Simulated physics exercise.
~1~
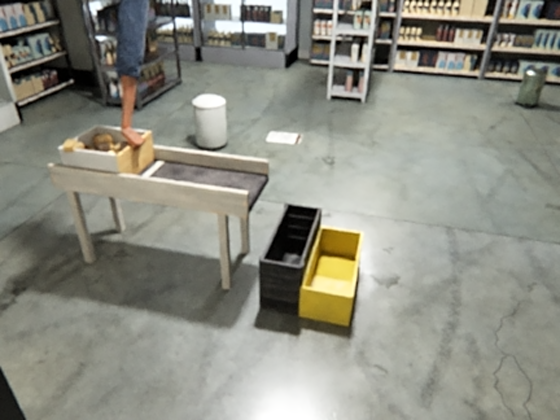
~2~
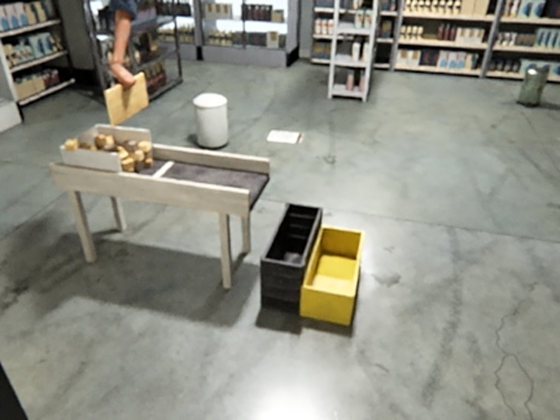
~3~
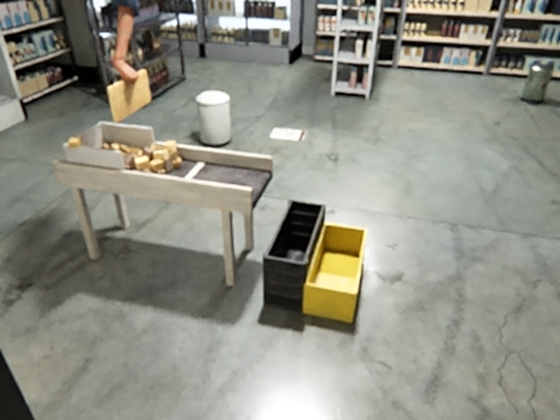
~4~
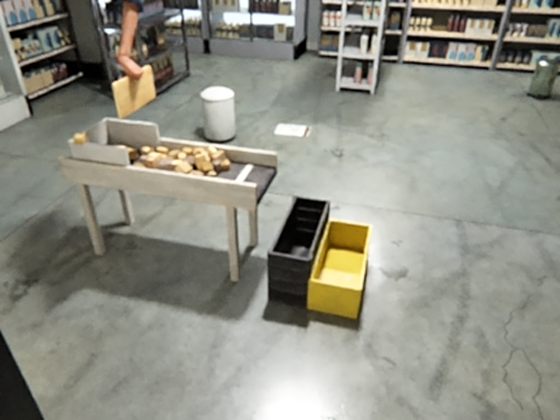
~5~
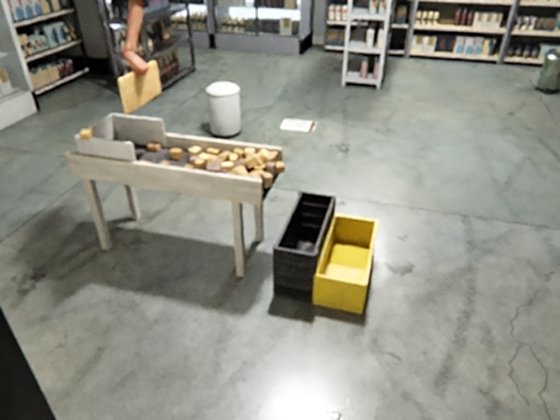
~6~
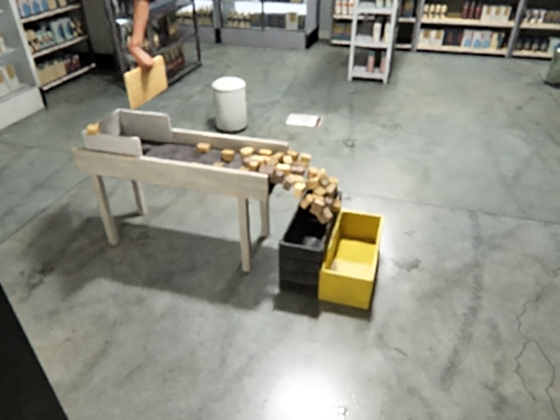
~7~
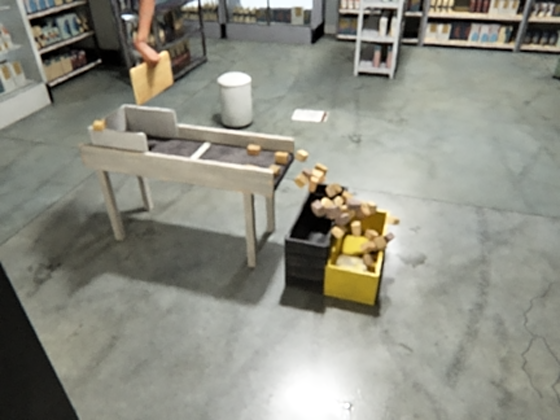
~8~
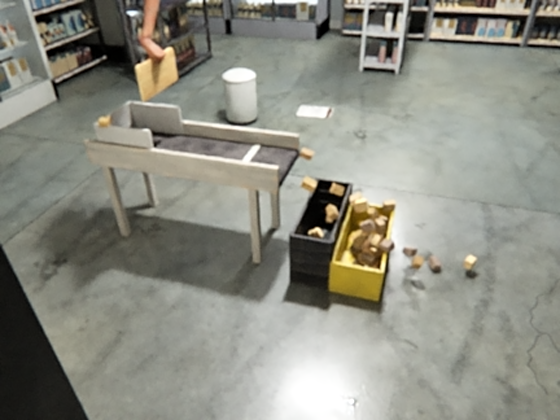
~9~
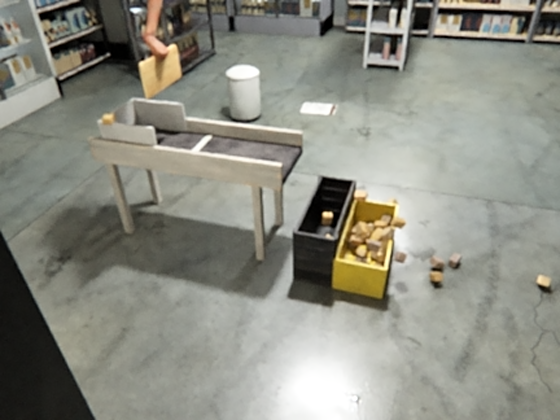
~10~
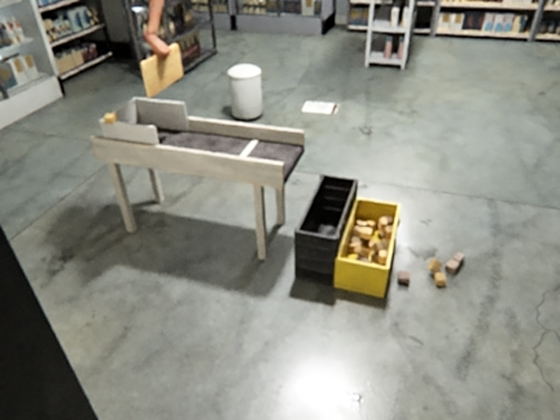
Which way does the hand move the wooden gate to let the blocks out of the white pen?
The hand moves the gate up, lifting it clear of the pen so the blocks can ride out along the belt.
At the start, a hand holds a wooden gate against a white pen of timber offcuts on a raised belt, with a black tub and a yellow tote on the floor past its right end. The hand lifts the gate, and the loose blocks ride right along the belt, spreading out as they go. They spill off the end in a tumbling stream that arcs over much of the black tub. A few drop into the black tub, while many more land in the yellow tote and some scatter beyond it. At the end, most lie in the yellow tote, several rest on the floor to its right, and one remains in the pen.
